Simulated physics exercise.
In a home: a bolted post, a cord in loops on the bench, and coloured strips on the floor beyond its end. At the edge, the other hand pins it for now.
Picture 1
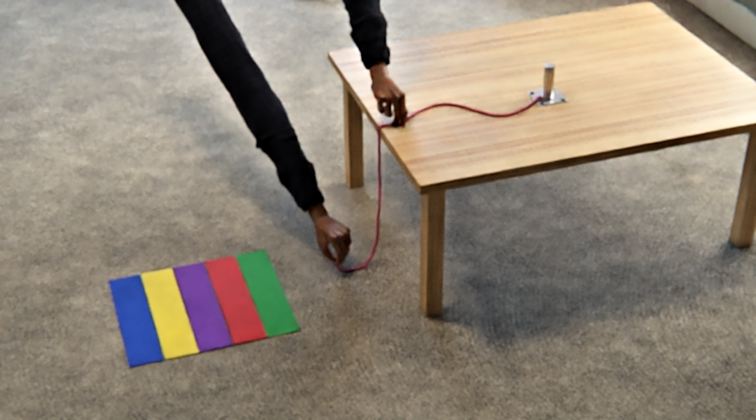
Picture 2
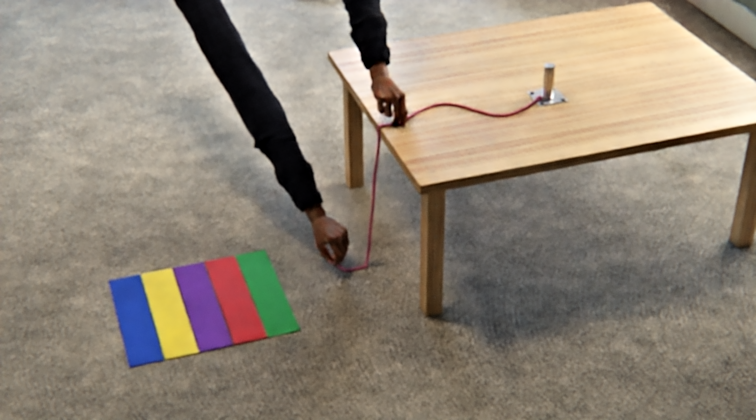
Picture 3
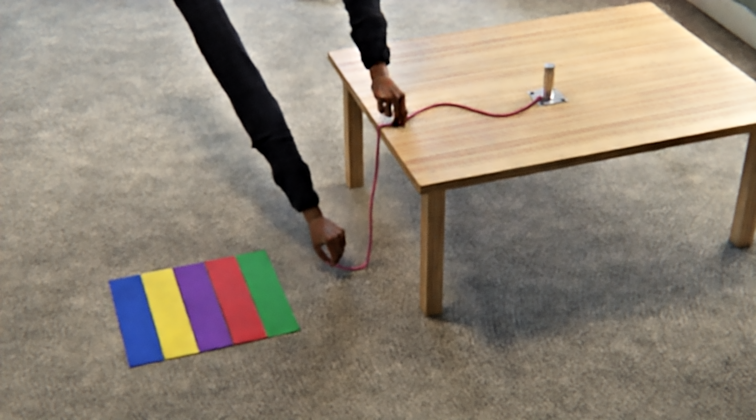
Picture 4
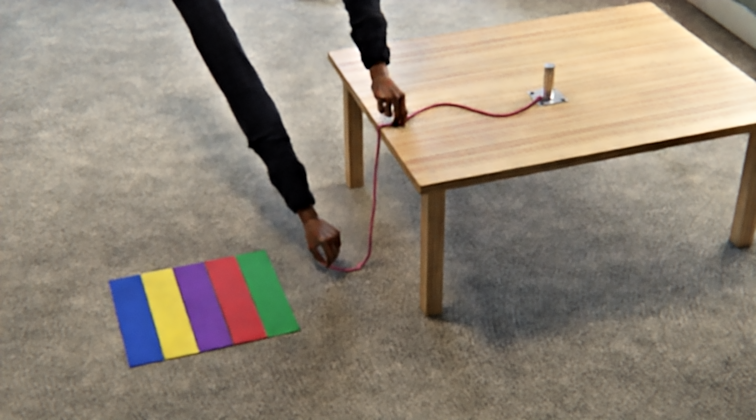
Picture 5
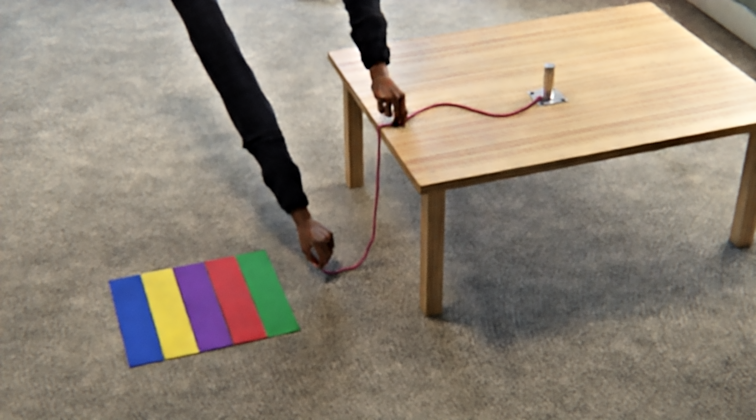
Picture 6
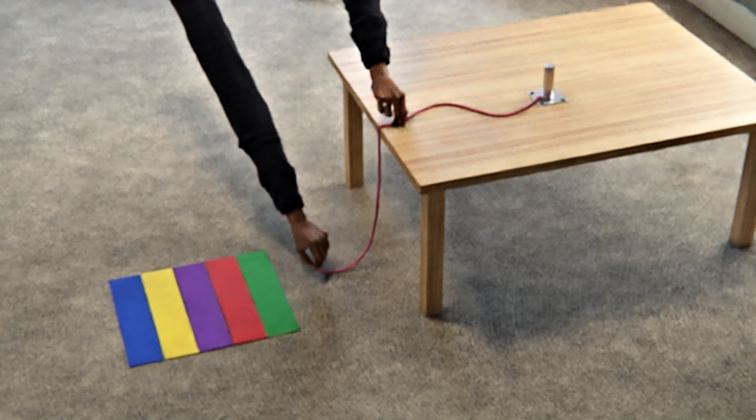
On a wooden table, one hand held a red cord at the edge while the other, low near the carpet, drew its hanging end slightly left, toward a mat of coloured strips.
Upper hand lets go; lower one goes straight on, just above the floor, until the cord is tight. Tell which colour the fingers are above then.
They are above purple.
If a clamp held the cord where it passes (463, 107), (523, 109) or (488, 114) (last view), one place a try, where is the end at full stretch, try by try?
Try by try, around (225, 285), (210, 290) and (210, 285).
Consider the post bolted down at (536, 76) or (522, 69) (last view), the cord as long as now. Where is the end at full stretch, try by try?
Approximate pixels: (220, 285); (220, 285).
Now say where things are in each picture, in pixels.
The first frame shows end (336, 262); green (278, 318); red (245, 325); purple (211, 332); yellow (177, 340); blue (143, 347).
The second frame shows end (334, 263); cord through (524, 109) (469, 108) (413, 115) (378, 148) (373, 206) (368, 255).
The third frame shows end (331, 263).
The fourth frame shows end (326, 264); cord through (524, 109) (469, 108) (413, 115) (378, 148) (374, 205) (368, 256).
The fifth frame shows end (319, 266).
The sixth frame shows end (314, 267); cord through (524, 109) (469, 108) (413, 115) (379, 148) (378, 205) (362, 256).
Soon after, end near (251, 279); over green.
After that, end near (219, 286); over red.
At the stop, end near (200, 290); over purple. Over purple.
